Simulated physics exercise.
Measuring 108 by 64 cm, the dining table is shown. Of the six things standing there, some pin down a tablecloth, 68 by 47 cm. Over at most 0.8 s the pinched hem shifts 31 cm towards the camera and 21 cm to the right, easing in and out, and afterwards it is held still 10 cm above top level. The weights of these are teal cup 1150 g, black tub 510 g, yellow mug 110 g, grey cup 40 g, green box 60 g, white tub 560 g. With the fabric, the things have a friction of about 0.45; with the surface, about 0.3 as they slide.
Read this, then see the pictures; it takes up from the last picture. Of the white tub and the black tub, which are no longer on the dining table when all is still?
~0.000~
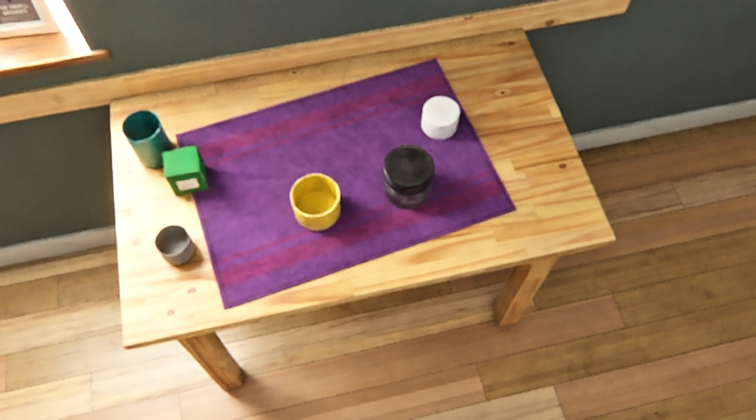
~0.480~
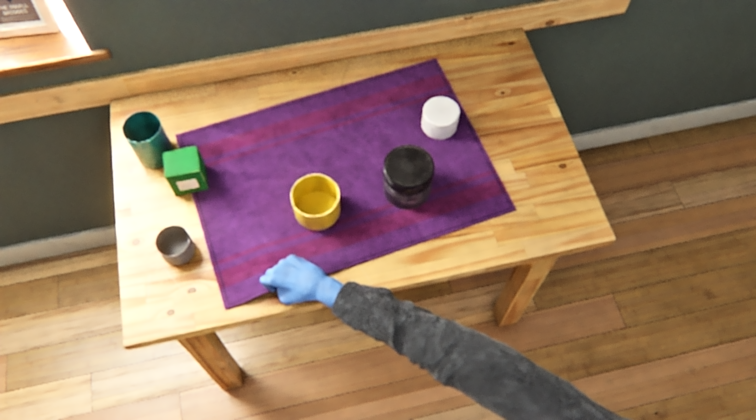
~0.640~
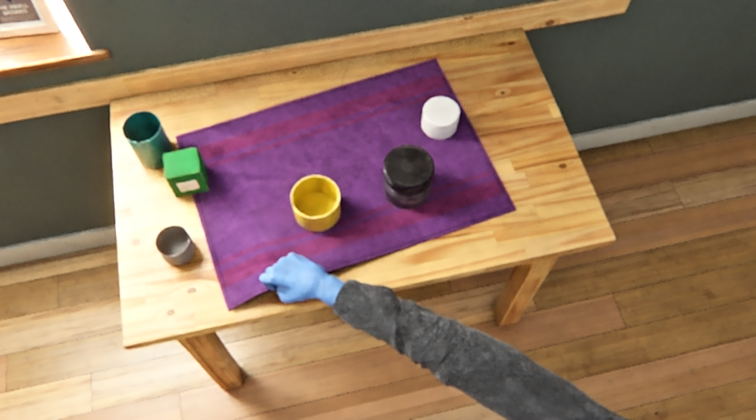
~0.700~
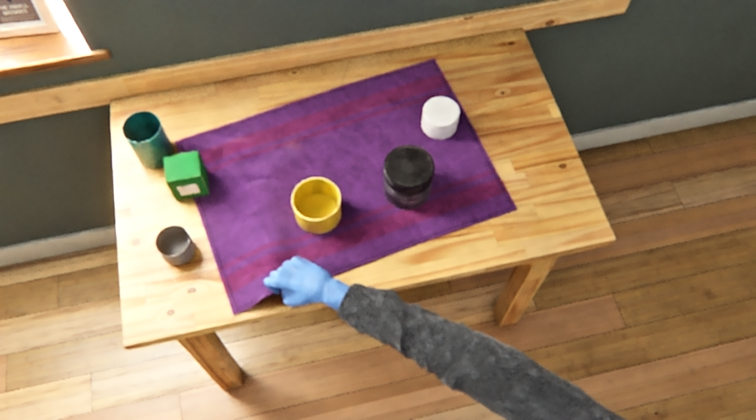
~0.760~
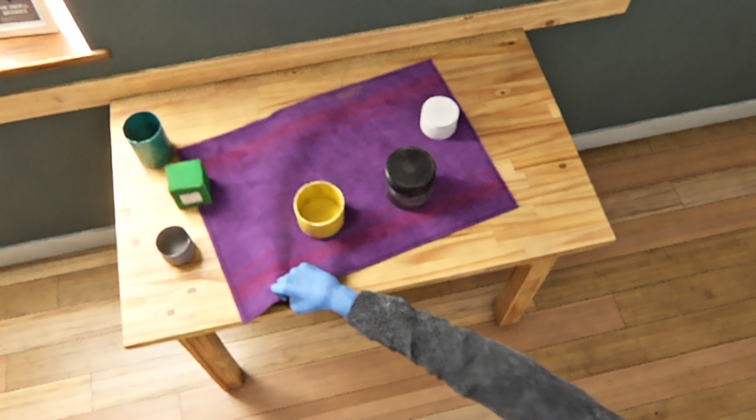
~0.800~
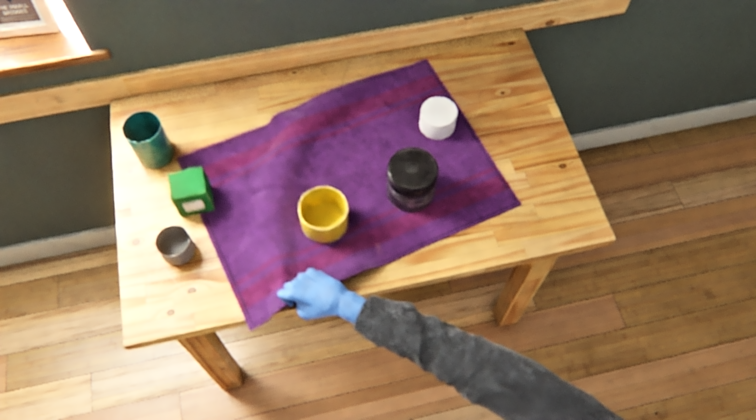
My prediction: The white tub fails to come off. The black tub fails to come off.
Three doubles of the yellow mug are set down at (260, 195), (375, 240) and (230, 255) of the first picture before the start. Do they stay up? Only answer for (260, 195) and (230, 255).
Off the top, then off the top.
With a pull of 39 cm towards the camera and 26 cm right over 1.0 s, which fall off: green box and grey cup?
In that case: Green box drops off, grey cup stays up.
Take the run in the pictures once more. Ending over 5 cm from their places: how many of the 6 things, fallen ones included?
Counting them up, I get 4.
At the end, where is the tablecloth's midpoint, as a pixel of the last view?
The midpoint is close to pixel (367, 286).
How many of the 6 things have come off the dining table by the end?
Count recorded: 1.
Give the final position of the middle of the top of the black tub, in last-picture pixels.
Around (436, 234).
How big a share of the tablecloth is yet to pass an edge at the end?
About 55 per cent.
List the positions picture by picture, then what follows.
In the first frame, white tub (442, 111); black tub (409, 165); tablecloth corners (225, 310) (436, 58) (517, 210).
In the second frame, tablecloth corners (436, 58) (516, 210); grip (276, 289).
In the third frame, tablecloth corners (436, 59) (516, 210); grip (276, 288).
In the fourth frame, green box (182, 166); yellow mug (316, 198); tablecloth corners (434, 59) (517, 209); grip (280, 291).
In the fifth frame, black tub (411, 167); green box (184, 175); yellow mug (319, 203); tablecloth corners (431, 59) (519, 207); grip (287, 298).
In the sixth frame, white tub (439, 111); black tub (413, 168); tablecloth corners (177, 158) (427, 59) (521, 205); grip (294, 303).
By 1.0 s, 90 % of the tablecloth is still over the top; black tub 4 cm off its start, white tub 3 cm off its start, green box 16 cm off its start.
By 1.1 s, 80 % of the tablecloth is still over the top; black tub 9 cm off its start, white tub 8 cm off its start, green box 29 cm off its start.
By 1.3 s, 70 % of the tablecloth is still over the top; white tub 14 cm off its start at (408, 151), black tub 14 cm off its start at (432, 218), green box 39 cm off its start at (240, 319).
By 1.4 s, 55 % of the tablecloth is still over the top; white tub 18 cm off its start, black tub 17 cm off its start, green box over the edge.
By 3.0 s, 55 % of the tablecloth is still over the top; white tub 19 cm off its start at (401, 168), black tub 17 cm off its start at (436, 234), green box over the edge, yellow mug 32 cm off its start at (385, 323).
